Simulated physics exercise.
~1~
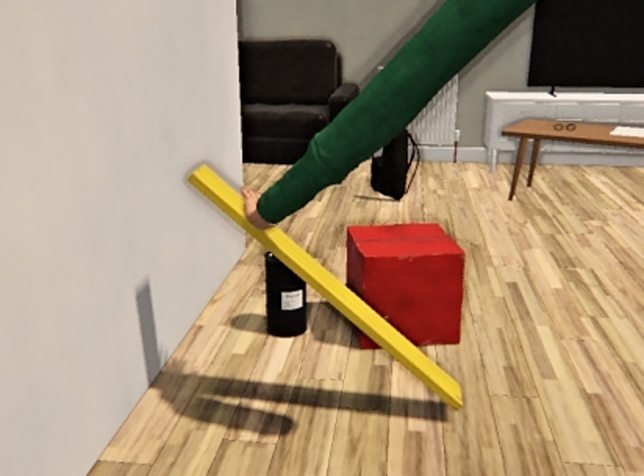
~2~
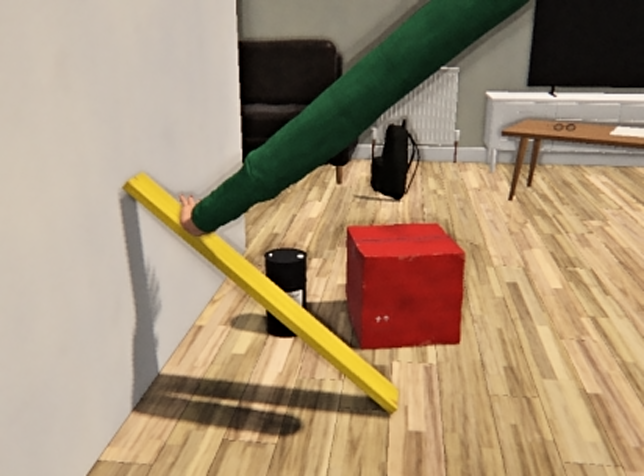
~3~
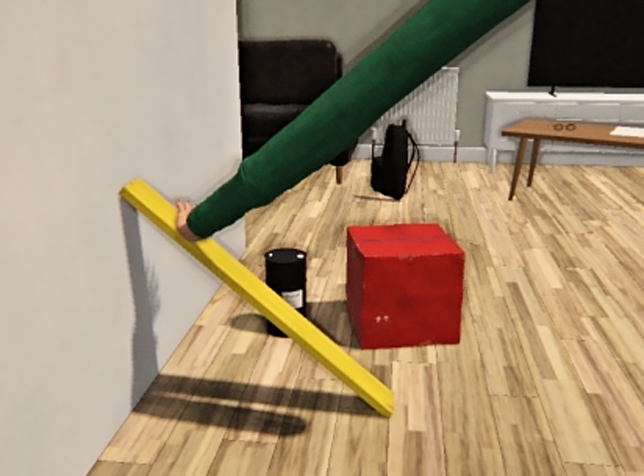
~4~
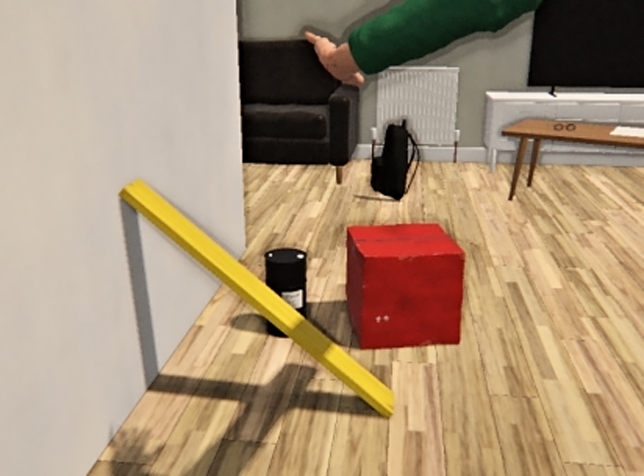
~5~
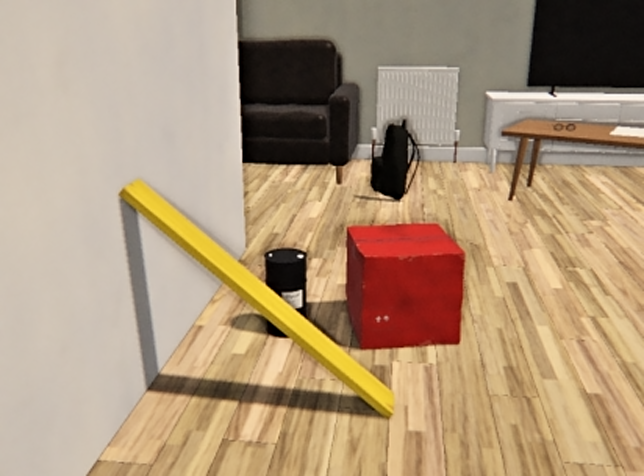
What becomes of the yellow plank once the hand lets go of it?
It holds its position, still leaning with its top against the wall and its lower end on the floor.
